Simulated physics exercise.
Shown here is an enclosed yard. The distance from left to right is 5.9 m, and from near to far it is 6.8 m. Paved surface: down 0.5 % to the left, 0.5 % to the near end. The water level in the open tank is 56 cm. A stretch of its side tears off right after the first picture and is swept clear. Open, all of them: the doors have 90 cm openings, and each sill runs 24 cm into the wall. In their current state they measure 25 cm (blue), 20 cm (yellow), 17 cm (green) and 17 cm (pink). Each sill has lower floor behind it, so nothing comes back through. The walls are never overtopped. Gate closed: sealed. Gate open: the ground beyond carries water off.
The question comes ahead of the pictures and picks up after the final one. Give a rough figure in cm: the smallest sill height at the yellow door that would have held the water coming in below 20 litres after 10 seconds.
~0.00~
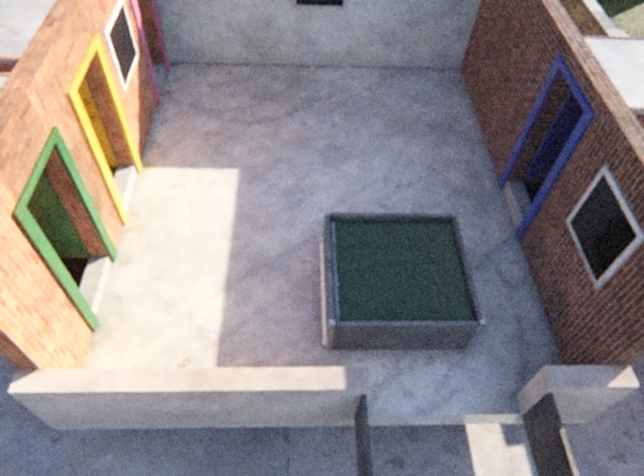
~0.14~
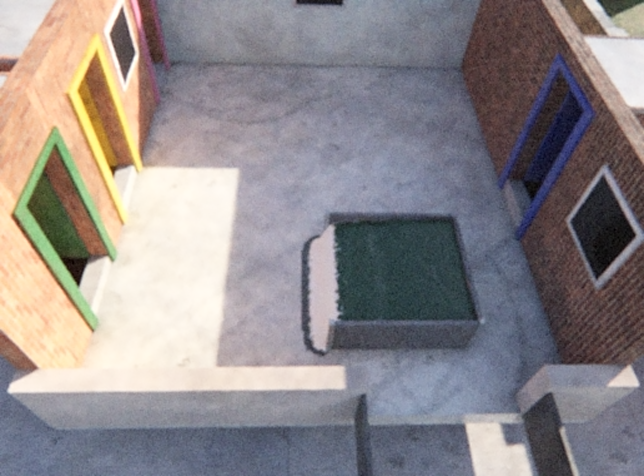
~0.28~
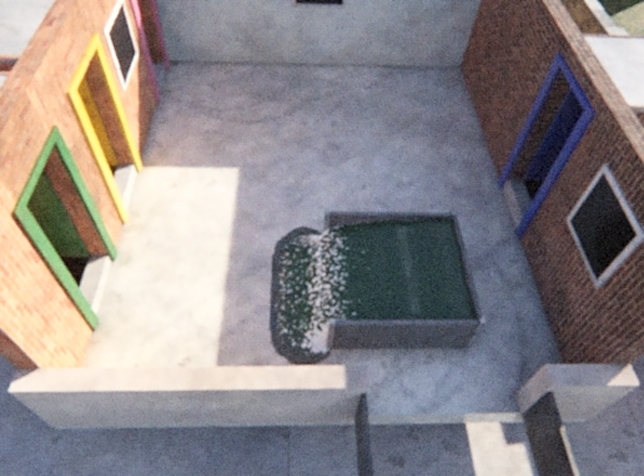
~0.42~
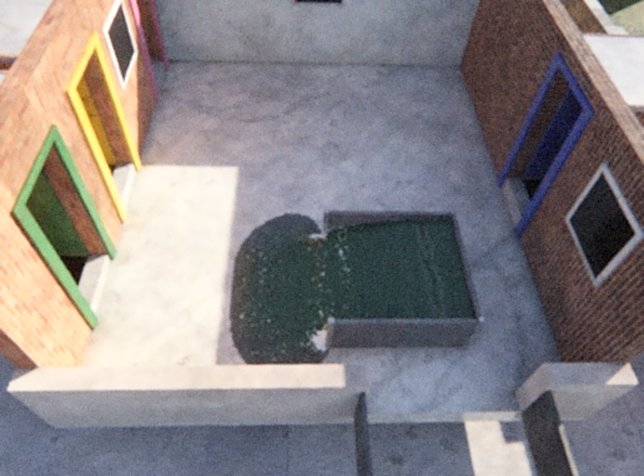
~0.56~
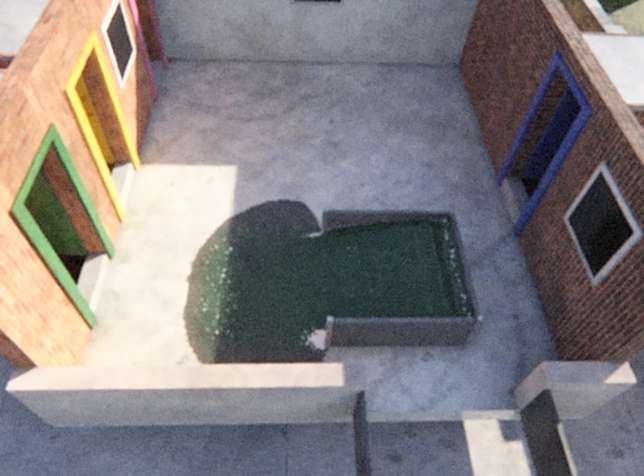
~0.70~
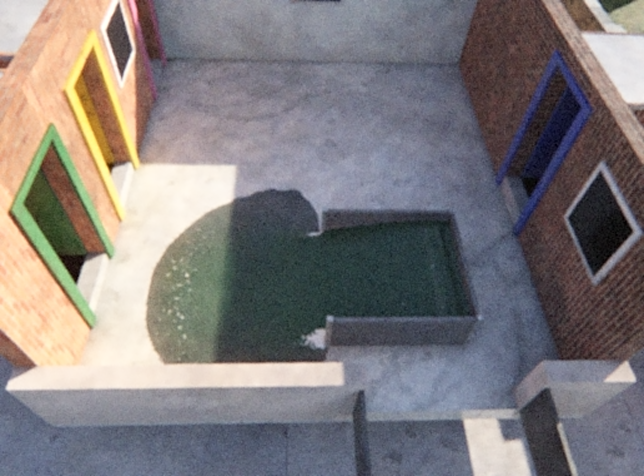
11.5 cm.
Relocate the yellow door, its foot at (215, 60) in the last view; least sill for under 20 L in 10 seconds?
It needs about 8.0 cm.
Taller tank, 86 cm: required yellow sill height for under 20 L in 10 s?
About 19 cm.
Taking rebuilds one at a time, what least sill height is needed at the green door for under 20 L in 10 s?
At the green door you'd want roughly 23 cm.
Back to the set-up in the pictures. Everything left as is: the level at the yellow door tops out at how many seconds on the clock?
I'd say near 2.2 seconds.
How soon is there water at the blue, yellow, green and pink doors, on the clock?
Arrival: Blue not in the 10 s, yellow 1.4 s, green 0.9 s, pink 2.8 s.
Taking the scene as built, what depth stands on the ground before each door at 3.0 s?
Door by door in centimetres - blue 0, yellow 14, green 23, pink 3.
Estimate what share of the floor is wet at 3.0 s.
35 %.
After 1.4 s water covers 25 % of the floor, deepest (34 cm) near (72, 396); it has not reached the yellow door.
After 3.0 s water covers 35 % of the floor, deepest (24 cm) near (85, 352); 14 cm at the yellow door, 0 litres in over its 20 cm sill.
After 10.0 s water covers 85 % of the floor, deepest (7 cm) near (444, 94); 4 cm at the yellow door, 0 litres in over its 20 cm sill.
At the yellow door as built, the water arrived by 1.5 s and peaked near 18 cm at 2.2 s.
With a sill of 9.5 cm, 35 litres would have come in within the 10 s; with 12.5 cm, 14 litres. So under 20 litres takes about 11.5 cm.
